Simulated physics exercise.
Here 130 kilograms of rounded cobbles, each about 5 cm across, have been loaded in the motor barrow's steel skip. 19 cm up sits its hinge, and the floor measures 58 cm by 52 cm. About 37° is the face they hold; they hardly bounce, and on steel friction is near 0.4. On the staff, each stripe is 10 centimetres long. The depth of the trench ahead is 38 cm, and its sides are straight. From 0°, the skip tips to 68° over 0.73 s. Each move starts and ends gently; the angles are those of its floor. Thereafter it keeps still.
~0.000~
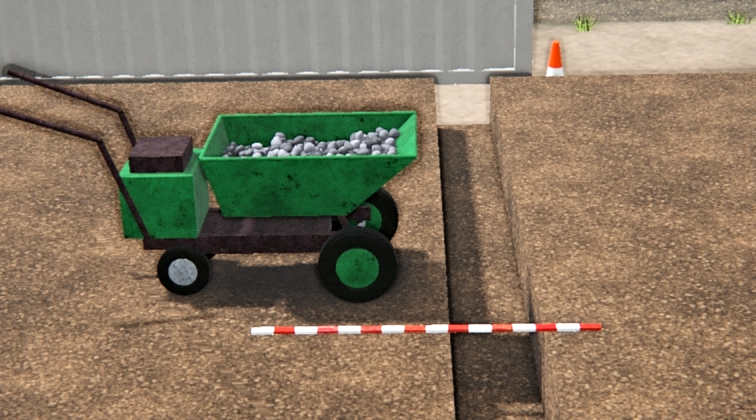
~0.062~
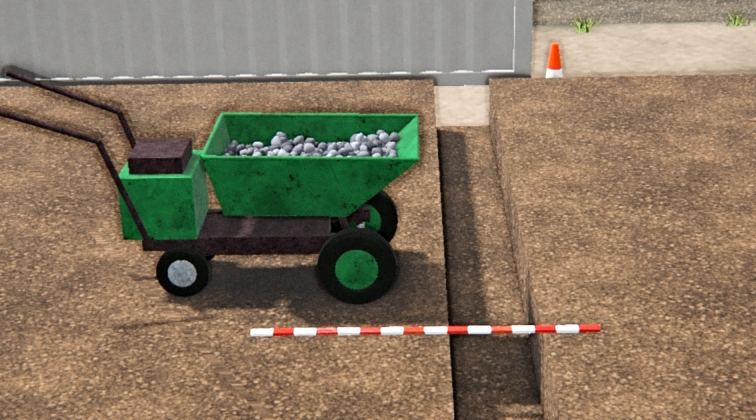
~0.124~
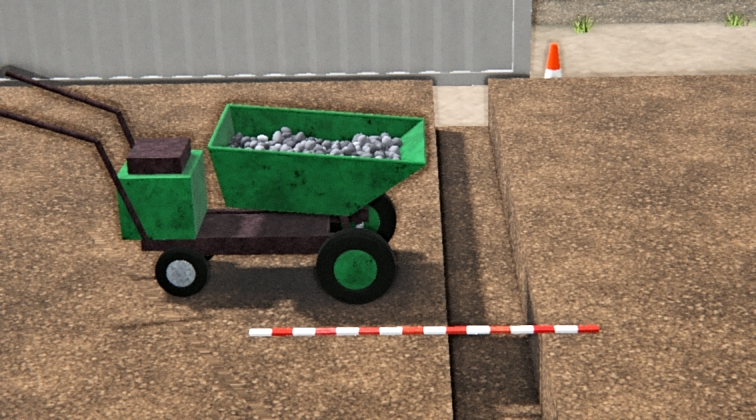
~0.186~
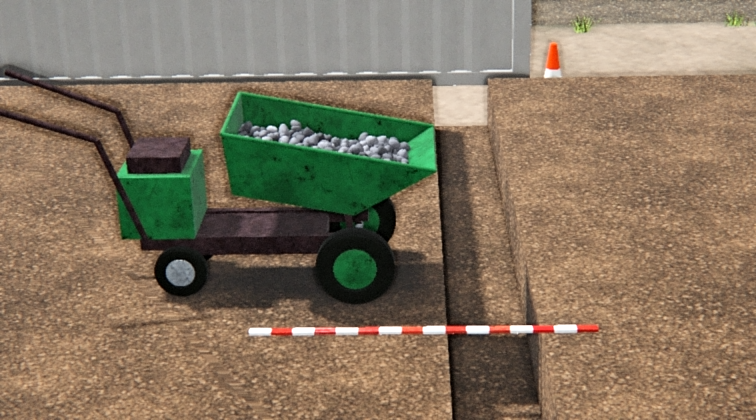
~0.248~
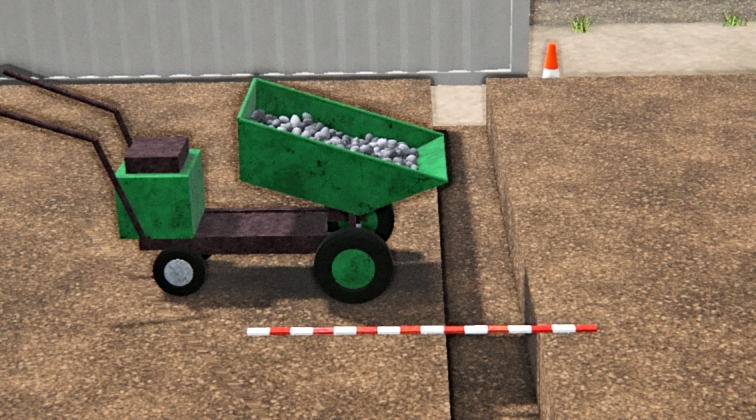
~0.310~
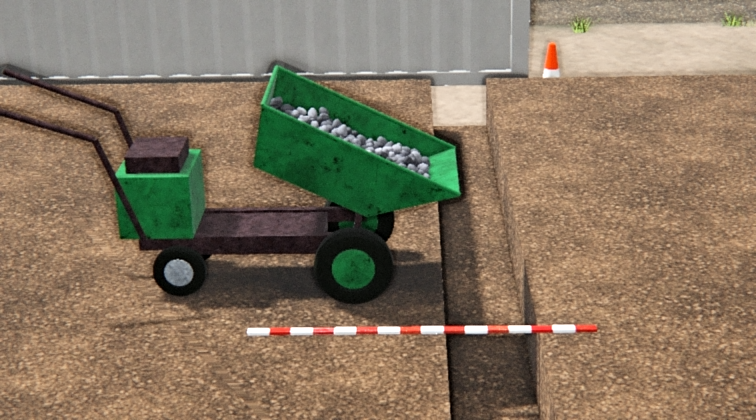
The green skip of a motor barrow, loaded with grey stones, rose at its left end and tilted steadily toward the trench on the right, while the wheels stayed put beside a red-and-white staff.
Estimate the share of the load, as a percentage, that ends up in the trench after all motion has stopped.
Roughly 59 per cent of the load ends up there.
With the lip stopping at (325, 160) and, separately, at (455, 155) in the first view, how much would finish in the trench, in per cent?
Roughly 75 per cent, then 20 per cent.
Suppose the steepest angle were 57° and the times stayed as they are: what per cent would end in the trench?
With that change, near 65 per cent.
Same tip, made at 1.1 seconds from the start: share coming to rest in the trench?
With that change, it comes to around 70 per cent.
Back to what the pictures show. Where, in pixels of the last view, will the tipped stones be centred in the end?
Somewhere near pixel (519, 320).
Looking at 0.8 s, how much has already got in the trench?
Roughly 20% by that time.
After 0.6 s the floor is at 58°; 100 % in the skip; the foremost stones are at (467, 223).
After 0.8 s the floor is at 68°; 77 % in the skip, 20 % in the trench, 4 % past the trench; the foremost stones are at (544, 280).
After 1.2 s the floor is at 68°; 15 % in the skip, 46 % in the trench, 40 % past the trench; the foremost stones are at (684, 281).
After 3.1 s the floor is at 68°; 0 % in the skip, 59 % in the trench, 41 % past the trench; the foremost stones are past the picture's edge.
